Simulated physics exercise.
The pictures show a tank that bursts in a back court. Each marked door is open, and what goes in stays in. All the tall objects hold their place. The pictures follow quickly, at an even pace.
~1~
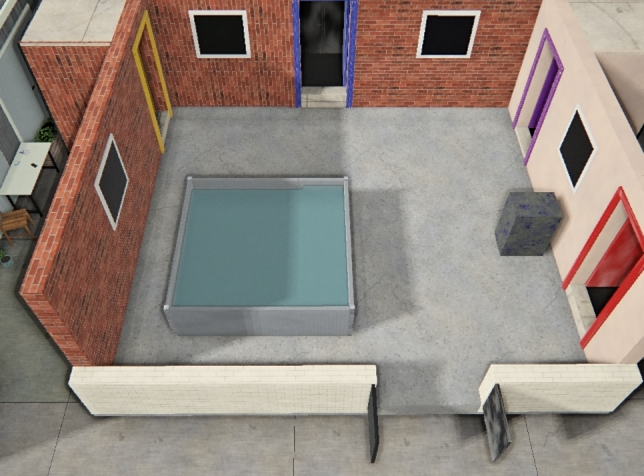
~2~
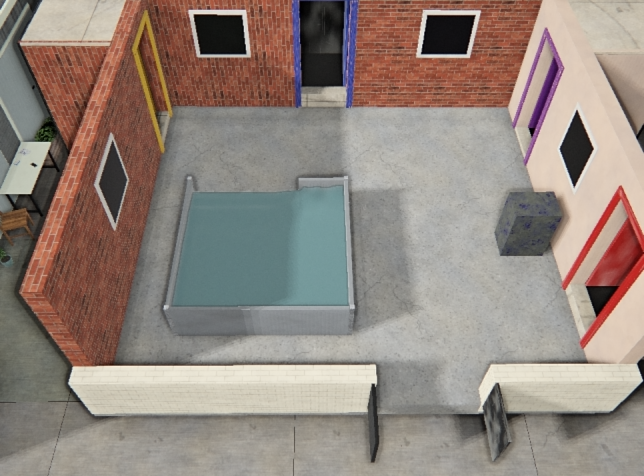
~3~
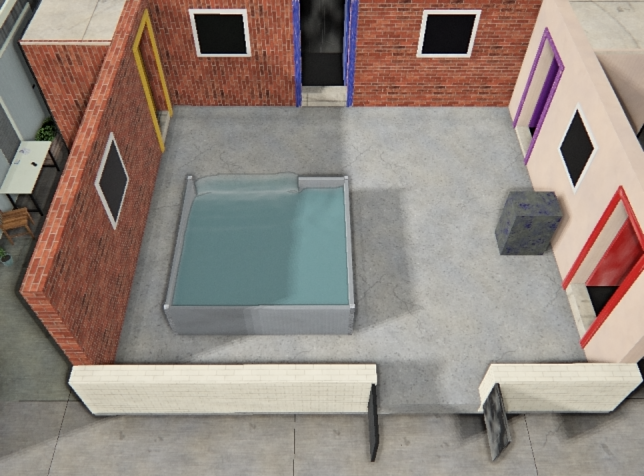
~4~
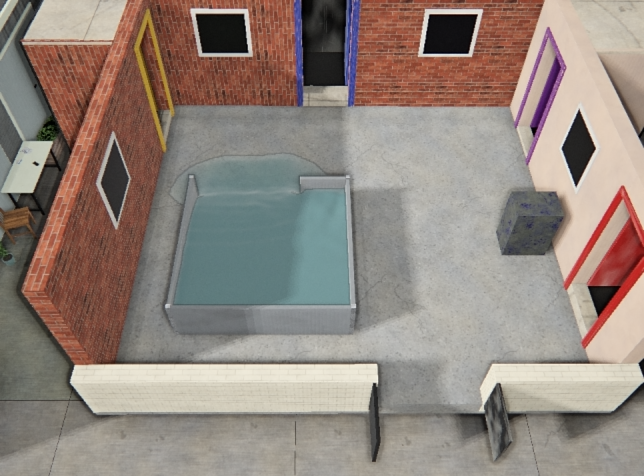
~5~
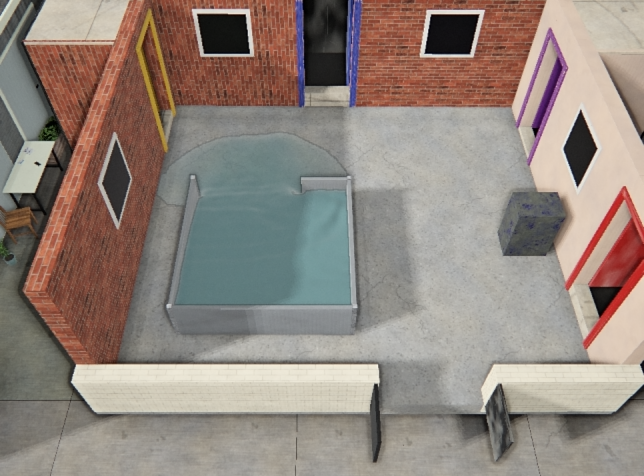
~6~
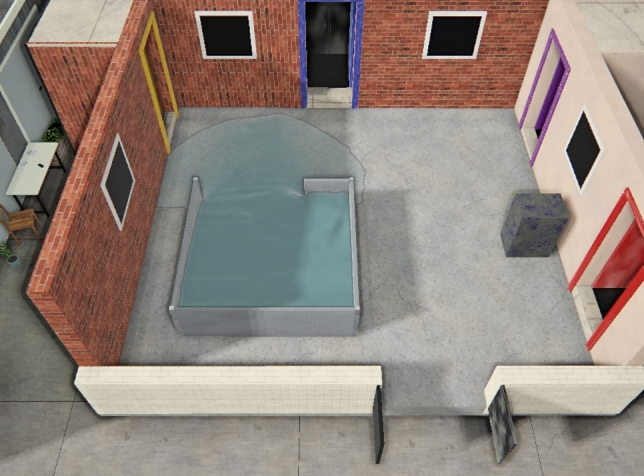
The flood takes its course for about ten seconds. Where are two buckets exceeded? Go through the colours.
The blue door stays under that; the yellow door takes more than that; the purple door takes more than that; the red door stays under that.
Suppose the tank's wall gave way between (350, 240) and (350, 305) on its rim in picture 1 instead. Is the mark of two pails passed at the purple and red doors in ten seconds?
In short: The purple one floods, the red one passes that mark.
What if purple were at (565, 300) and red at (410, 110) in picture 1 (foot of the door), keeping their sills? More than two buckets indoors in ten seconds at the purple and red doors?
Purple holds; red holds.
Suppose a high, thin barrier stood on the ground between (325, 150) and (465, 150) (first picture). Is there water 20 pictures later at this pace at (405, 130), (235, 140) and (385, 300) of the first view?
In that order: Awash, wet, not flooded.
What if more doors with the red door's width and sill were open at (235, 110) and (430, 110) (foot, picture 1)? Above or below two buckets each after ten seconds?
As listed: Is over, stays under.
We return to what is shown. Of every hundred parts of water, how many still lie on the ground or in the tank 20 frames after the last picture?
Near 96 in a hundred.
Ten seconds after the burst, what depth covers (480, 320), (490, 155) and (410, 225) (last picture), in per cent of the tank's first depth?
About 10, 20 and 6 per cent.
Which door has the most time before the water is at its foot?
It is the red-painted one.
A moment on, water covers 25 % of the floor; the blue door wet at the sill, nothing in, the yellow door wet at the sill, nothing in, the purple door not reached, the red door not reached.
Next, water covers 30 % of the floor; the blue door wet at the sill, nothing in, the yellow door over two buckets in, the purple door not reached, the red door not reached.
Then, water covers 50 % of the floor; the blue door wet at the sill, nothing in, the yellow door far over two buckets in, the purple door under two buckets in, the red door not reached.
Later, water covers 75 % of the floor; the blue door wet at the sill, nothing in, the yellow door far over two buckets in, the purple door far over two buckets in, the red door wet at the sill, nothing in.
In the end, water covers 100 % of the floor; the blue door wet at the sill, nothing in, the yellow door far over two buckets in, the purple door far over two buckets in, the red door wet at the sill, nothing in.
